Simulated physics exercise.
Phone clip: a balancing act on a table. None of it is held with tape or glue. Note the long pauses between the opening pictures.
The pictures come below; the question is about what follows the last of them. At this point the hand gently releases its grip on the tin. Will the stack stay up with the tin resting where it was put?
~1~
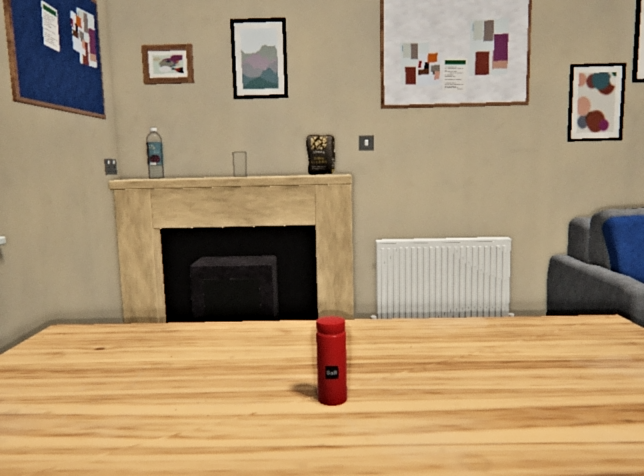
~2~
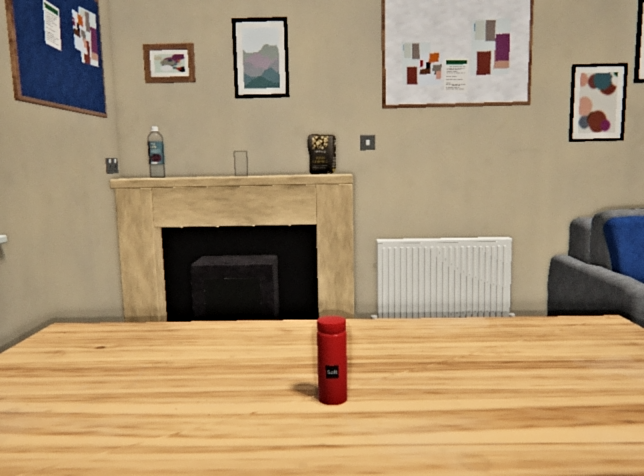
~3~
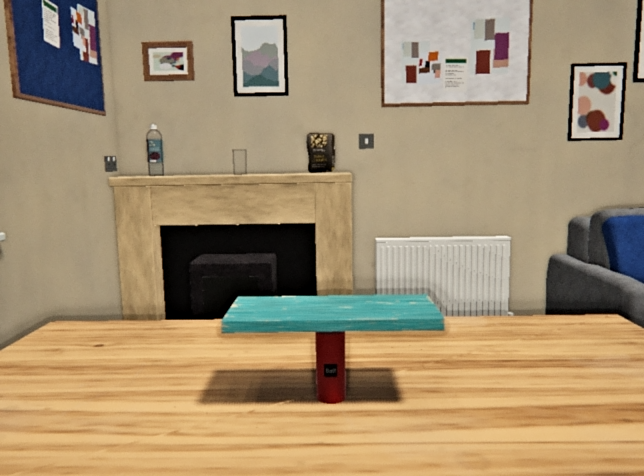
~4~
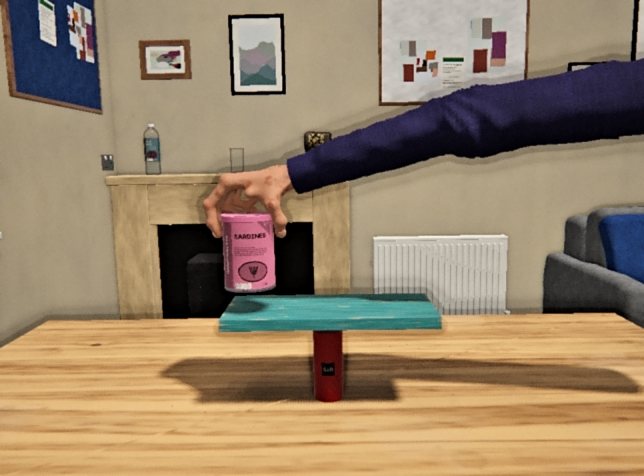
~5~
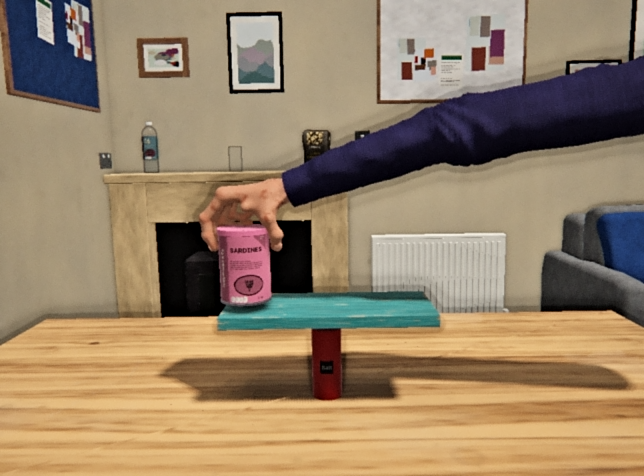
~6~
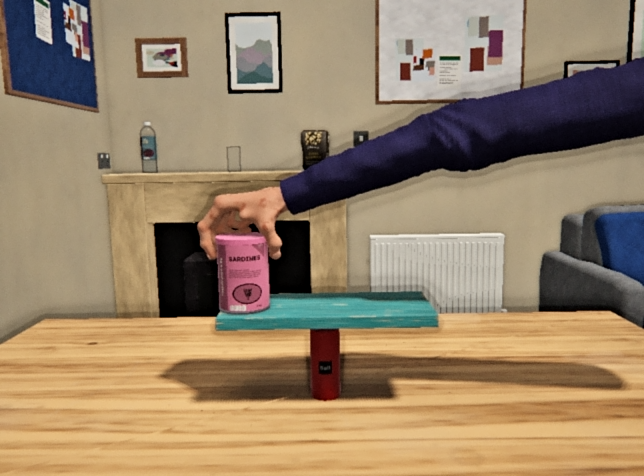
The stack is unstable.
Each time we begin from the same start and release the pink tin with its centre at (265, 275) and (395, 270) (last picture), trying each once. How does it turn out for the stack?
On the first try it falls down; on the second try it falls down.
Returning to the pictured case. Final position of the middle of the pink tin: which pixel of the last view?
It ends up close to (194, 383).
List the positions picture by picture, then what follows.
In the first frame, the last thing is not in view yet.
In the second frame, the last thing is not in view yet.
In the third frame, the last thing is not in view yet; turquoise board (332, 312).
In the fourth frame, still above its spot; pink tin (249, 250); turquoise board (330, 311).
In the fifth frame, still above its spot; pink tin (245, 263); turquoise board (328, 309).
In the sixth frame, set down, still held; pink tin (244, 272); turquoise board (327, 310).
Then, 0.30 s past the last view, pink tin now fallen; turquoise board rocked 39° from its first pose.
Then, 0.80 s past the last view, turquoise board on its side.
Then, 1.20 s past the last view, turquoise board now fallen; red shaker on its side.
Then, 1.30 s past the last view, red shaker now fallen.
Finally, fallen, pink tin, turquoise board and red shaker. Final places as the last picture's camera would see them, pink tin near (194, 383). The stack loses its balance.
